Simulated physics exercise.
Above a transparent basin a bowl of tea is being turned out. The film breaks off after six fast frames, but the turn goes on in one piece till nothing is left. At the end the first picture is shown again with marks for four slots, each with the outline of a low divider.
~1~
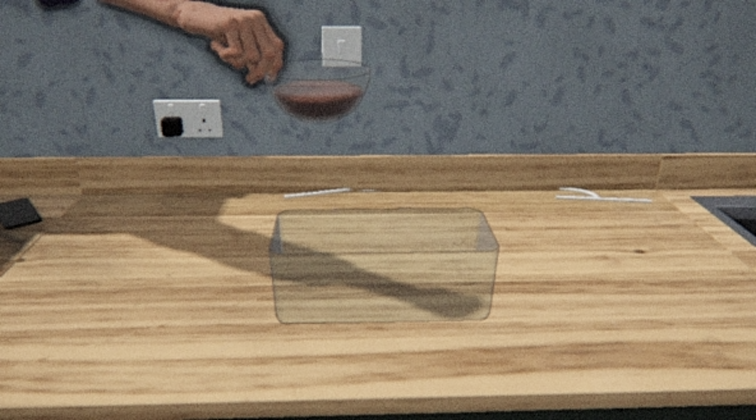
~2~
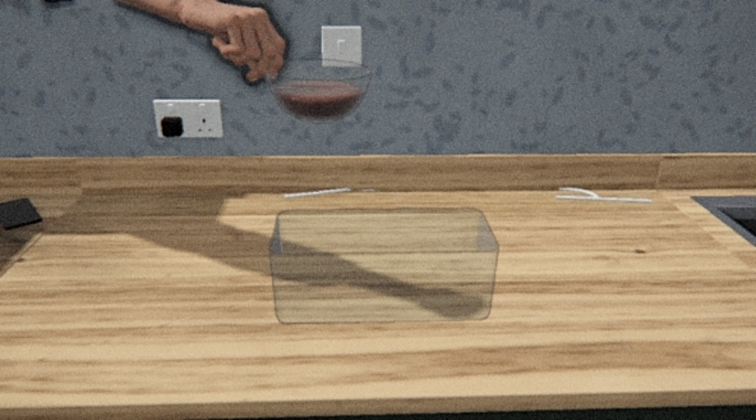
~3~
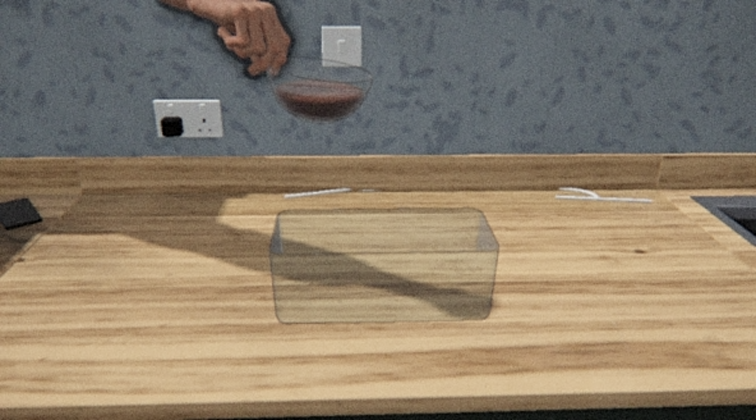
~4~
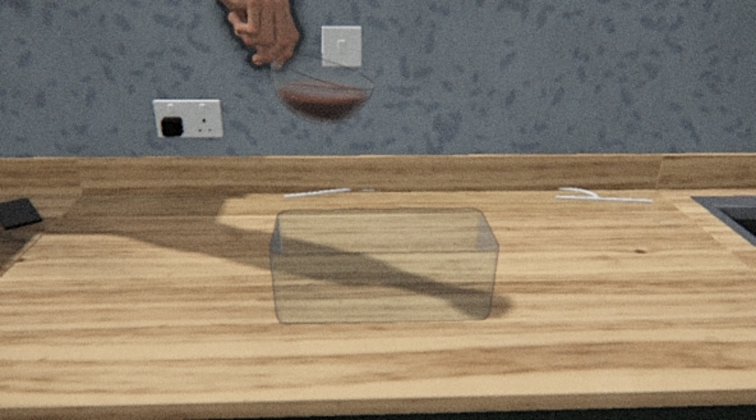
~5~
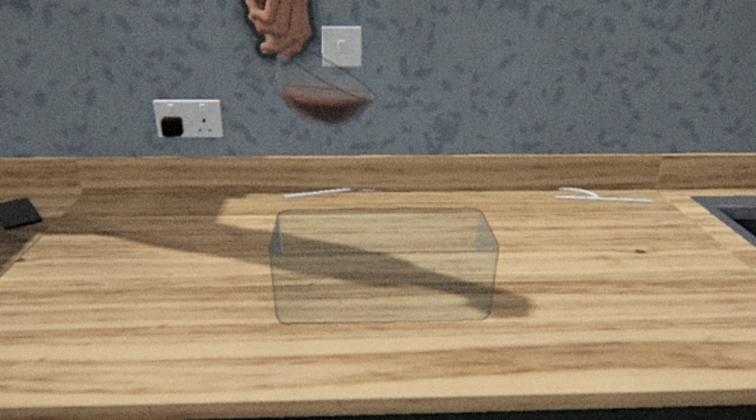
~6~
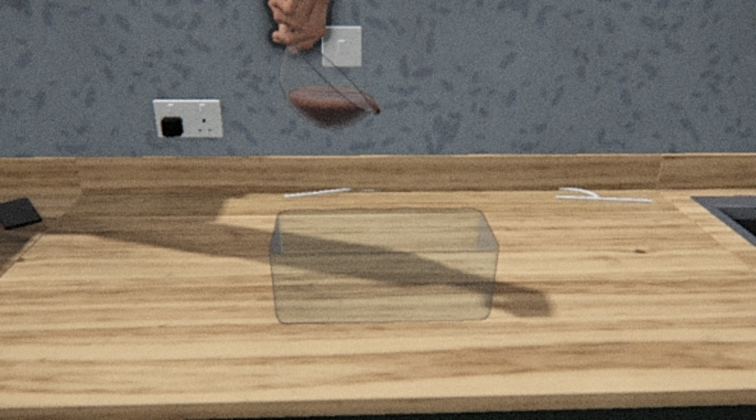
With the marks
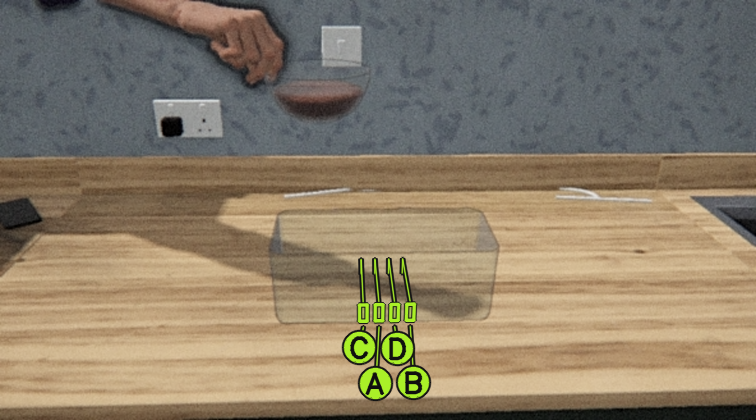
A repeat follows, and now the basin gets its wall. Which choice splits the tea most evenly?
Take B.
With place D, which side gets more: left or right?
The right side.
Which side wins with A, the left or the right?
The right side.
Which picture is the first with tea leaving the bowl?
In picture 6.
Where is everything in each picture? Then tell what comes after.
Upright, lip at (369, 68); basin from (276, 320) to (490, 316); nothing has left yet, in the first frame.
Upright, lip at (370, 70); nothing has left yet, in the second frame.
Tipped about 8°, lip at (372, 75); nothing has left yet, in the third frame.
Tipped about 17°, lip at (374, 84); nothing has left yet, in the fourth frame.
Tipped about 29°, lip at (374, 96); nothing has left yet, in the fifth frame.
Tipped about 43°, lip at (372, 108); tea is over the lip, down to (372, 108), in the sixth frame.
In lime, A at (379, 326); B at (410, 326); C at (363, 326); D at (394, 326).
For place A, about 18 % ends left of the wall and 79 % right of it; 3 % is lost outside.
For place B, about 49 % ends left of the wall and 49 % right of it.
For place C, about 11 % ends left of the wall and 86 % right of it.
For place D, about 31 % ends left of the wall and 67 % right of it.
